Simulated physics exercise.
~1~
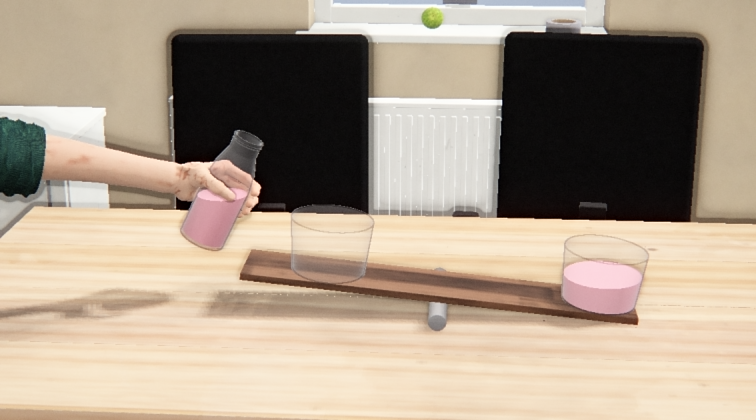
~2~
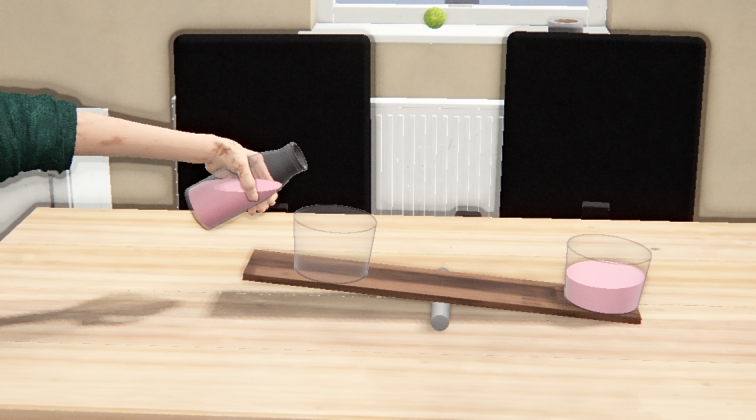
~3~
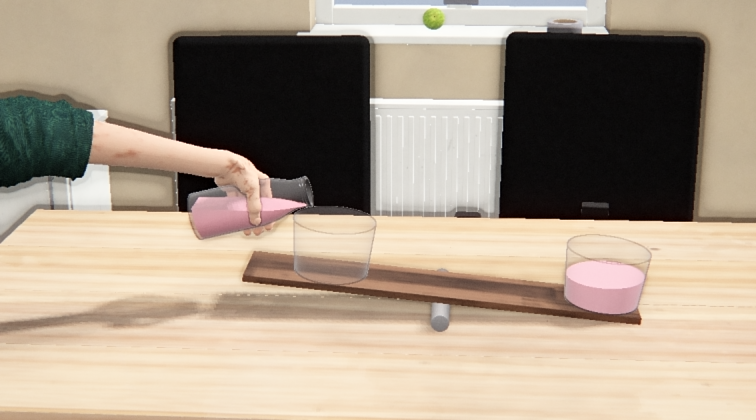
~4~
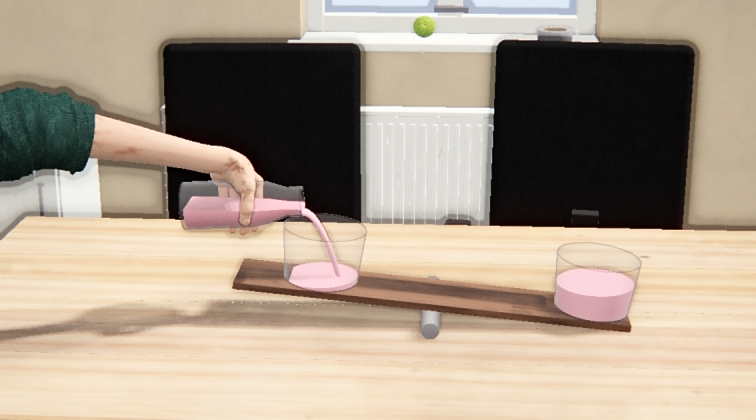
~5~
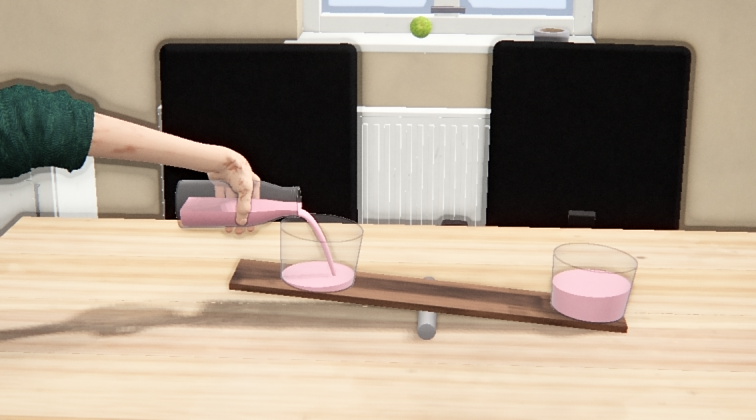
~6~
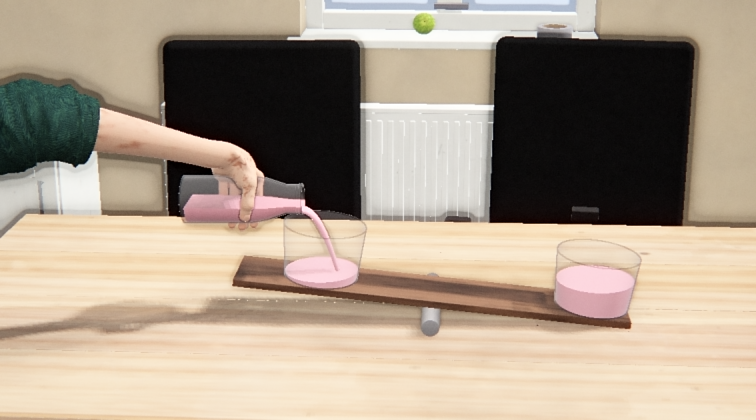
The clip shows a hand bringing a bottle of pink liquid over the raised left tub on a tilted board, tipping it and pouring a thin layer inside, while the partly filled right tub stays on the low side.
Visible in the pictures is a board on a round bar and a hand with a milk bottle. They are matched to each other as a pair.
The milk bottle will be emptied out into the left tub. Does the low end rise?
No.
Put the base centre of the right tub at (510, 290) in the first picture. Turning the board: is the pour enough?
If so, I'd expect it to turn over.
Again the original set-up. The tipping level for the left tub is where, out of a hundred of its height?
It turns at close to 75 in a hundred.
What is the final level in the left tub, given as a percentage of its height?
Reading: Roughly 35 percent.
Soon after, the left tub is about a quarter full; the board leans as before.
Later, the left tub is about a third full; the board leans as before.
In the end, the left tub is about a third full; the board leans as before.
